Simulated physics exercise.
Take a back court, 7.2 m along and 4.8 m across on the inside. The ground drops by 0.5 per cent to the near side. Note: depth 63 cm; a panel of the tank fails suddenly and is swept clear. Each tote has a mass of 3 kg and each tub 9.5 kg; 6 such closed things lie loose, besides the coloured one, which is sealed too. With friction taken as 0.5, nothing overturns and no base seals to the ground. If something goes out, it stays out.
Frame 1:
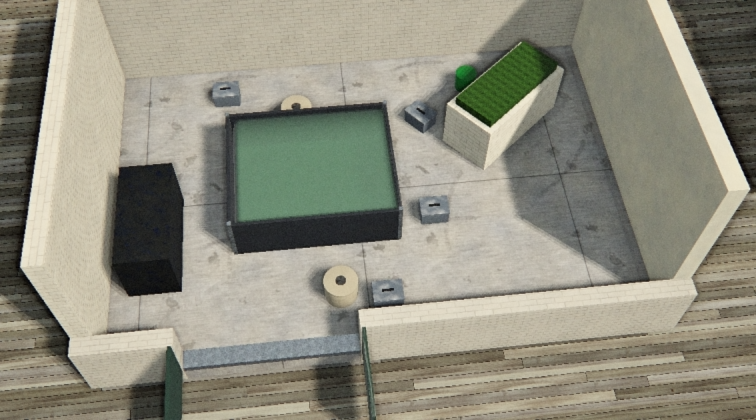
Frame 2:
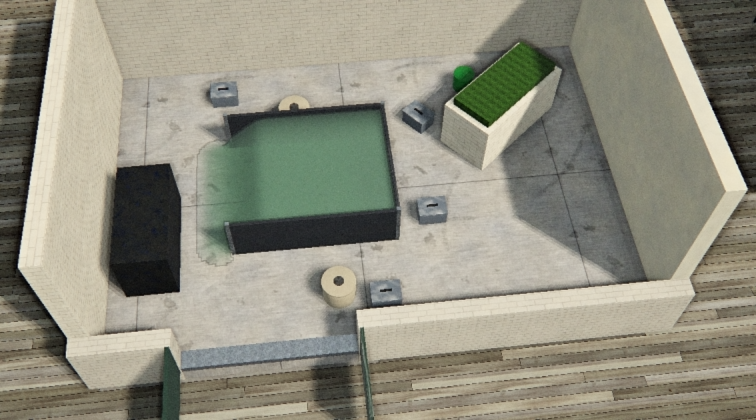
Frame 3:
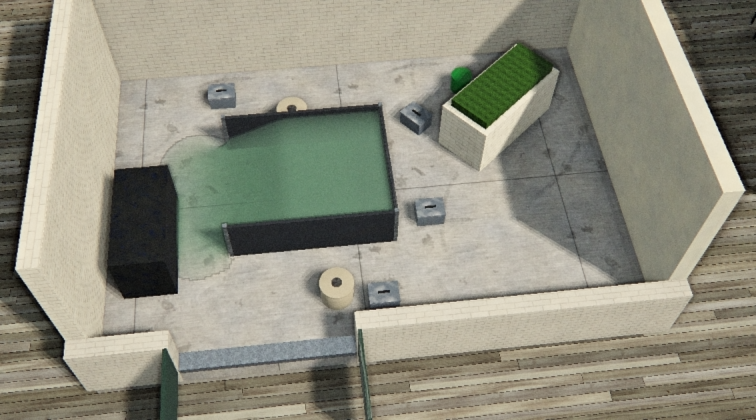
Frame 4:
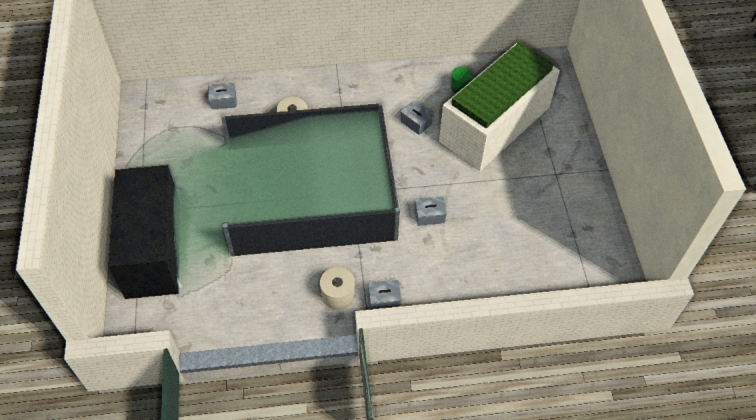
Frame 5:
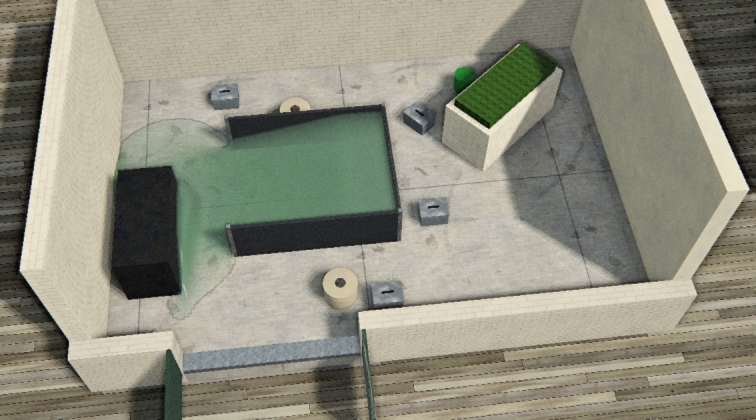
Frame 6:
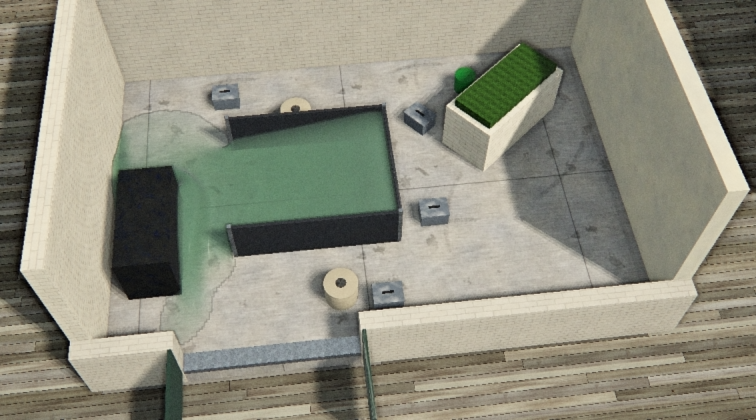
Green water pouring from the open left side of a dark tank and spreading around a black block in a walled court.
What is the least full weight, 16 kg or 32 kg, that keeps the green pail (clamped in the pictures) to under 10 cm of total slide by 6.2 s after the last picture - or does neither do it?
The lighter one drifts, the heavier stays.
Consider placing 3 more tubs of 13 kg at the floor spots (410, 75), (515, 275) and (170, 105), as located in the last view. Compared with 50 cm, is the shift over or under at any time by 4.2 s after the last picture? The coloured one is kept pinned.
One after another they come out beyond the mark, within the mark, beyond the mark.
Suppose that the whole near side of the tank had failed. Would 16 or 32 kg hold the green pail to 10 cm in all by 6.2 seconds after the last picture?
Answer: The small one.
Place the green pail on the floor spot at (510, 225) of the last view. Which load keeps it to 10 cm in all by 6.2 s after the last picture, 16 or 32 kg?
Short version: The lighter already works.
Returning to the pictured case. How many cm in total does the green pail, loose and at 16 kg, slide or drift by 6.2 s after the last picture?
About 80 cm altogether.
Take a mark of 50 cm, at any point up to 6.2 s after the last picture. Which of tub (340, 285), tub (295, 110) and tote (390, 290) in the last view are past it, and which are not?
Taking them in order: Within the mark, beyond the mark, beyond the mark.
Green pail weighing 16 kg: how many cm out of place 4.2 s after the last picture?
I'd put it at about 20 cm.
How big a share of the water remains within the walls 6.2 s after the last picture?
Remaining: Approx. 76 per cent.
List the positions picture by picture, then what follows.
In the first frame, the green pail at (466, 73), on the bottom; 4.0 m2 under water; 0 of 7 have shifted.
In the second frame, the green pail at (464, 73) rests on the ground; water covers 5.1 m2; 0 of 7 have shifted.
In the third frame, the green pail at (462, 75) rests on the ground; 6.0 m2 under water; 0 of 7 have shifted.
In the fourth frame, the green pail at (462, 74), on the bottom; water covers 6.8 m2; 0 of 7 have shifted.
In the fifth frame, the green pail at (465, 75) rests on the ground; water covers 7.4 m2; 0 of 7 have shifted.
In the sixth frame, the green pail at (465, 75), on the bottom; 8.0 m2 under water; 0 of 7 have shifted.
Then, 0.6 s after the last picture the green pail would be 0 cm from its start with 16 kg and 0 cm from its start with 32 kg; 0 cm of water round it then.
Then, 2.3 s after the last picture the green pail would be 0 cm from its start with 16 kg and 0 cm from its start with 32 kg; 0 cm of water round it then.
Then, 4.2 s after the last picture the green pail would be 20 cm from its start with 16 kg and 0 cm from its start with 32 kg; 12 cm of water round it then.
Then, 6.2 s after the last picture the green pail would be 85 cm from its start with 16 kg and 1 cm from its start with 32 kg; 12 cm of water round it then.
